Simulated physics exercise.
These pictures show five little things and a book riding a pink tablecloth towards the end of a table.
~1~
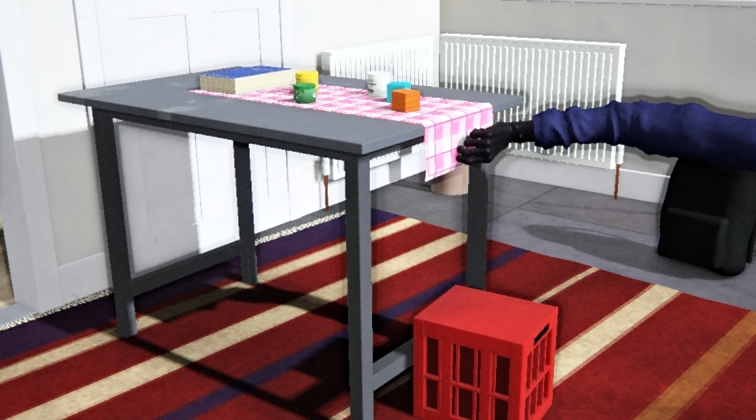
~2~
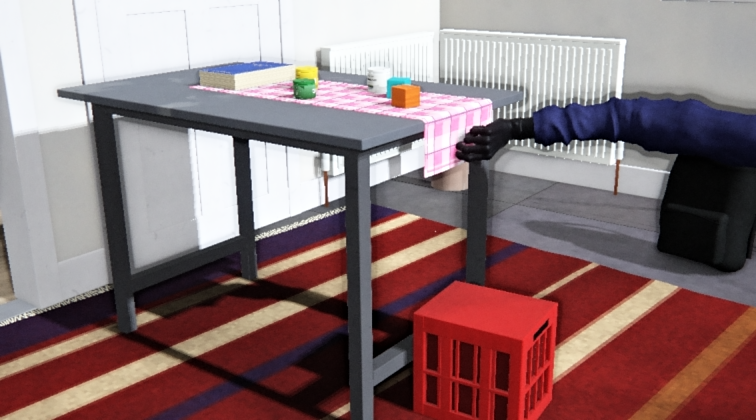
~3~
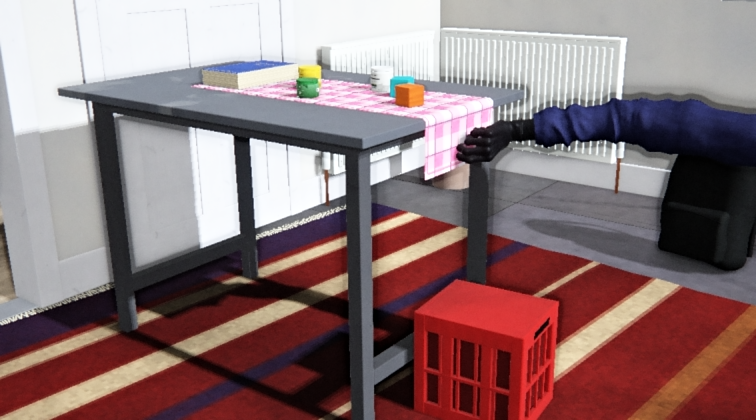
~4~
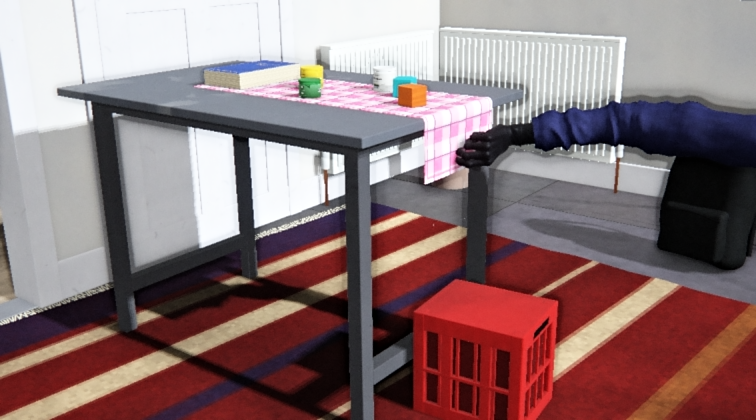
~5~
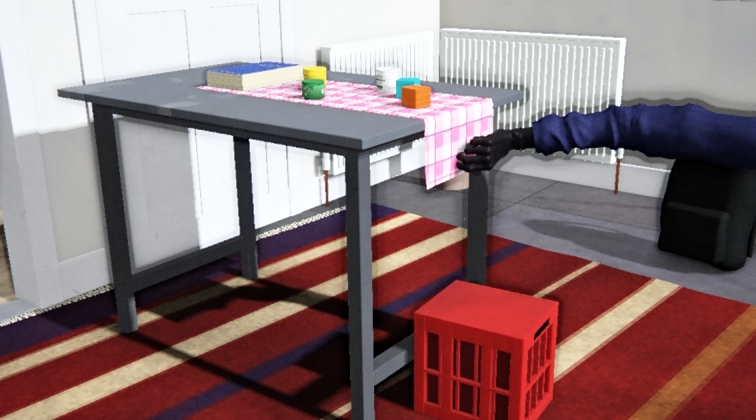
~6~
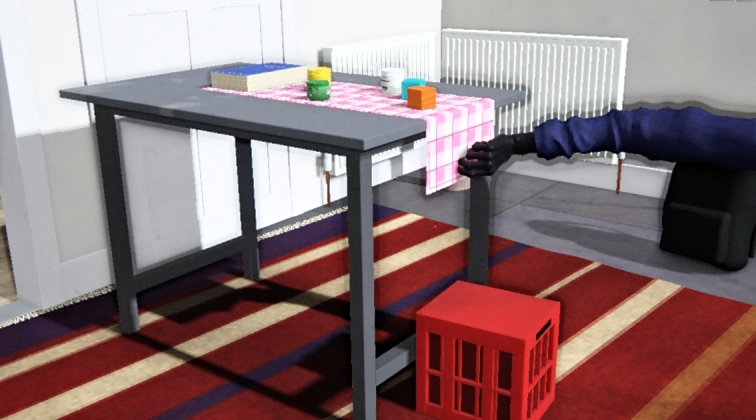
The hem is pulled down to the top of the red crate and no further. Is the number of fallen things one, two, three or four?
The drop will claim three items.
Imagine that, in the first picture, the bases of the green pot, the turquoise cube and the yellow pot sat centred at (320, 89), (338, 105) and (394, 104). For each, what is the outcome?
Result - green pot retained; turquoise cube lost; yellow pot lost.
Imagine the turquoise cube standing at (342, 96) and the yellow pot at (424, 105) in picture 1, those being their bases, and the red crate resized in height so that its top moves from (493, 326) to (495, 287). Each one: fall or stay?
The turquoise cube stays aboard, and the yellow pot does not stay aboard.
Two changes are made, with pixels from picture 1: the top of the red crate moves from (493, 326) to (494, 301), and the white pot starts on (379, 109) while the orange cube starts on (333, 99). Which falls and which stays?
The white pot goes over, the orange cube stays on.
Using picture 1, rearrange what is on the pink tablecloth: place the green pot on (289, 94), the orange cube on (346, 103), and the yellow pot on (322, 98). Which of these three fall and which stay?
The green pot does not fall, the orange cube falls, the yellow pot keeps its place on top.
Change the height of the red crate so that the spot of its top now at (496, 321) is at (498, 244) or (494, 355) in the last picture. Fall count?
The first gives 1, the second 4.
Early on, hem near (462, 242); orange cube gone.
Midway, hem on the crate; orange cube and turquoise cube gone.
Finally, hem on the crate; orange cube, turquoise cube and white pot gone. It carries off three.
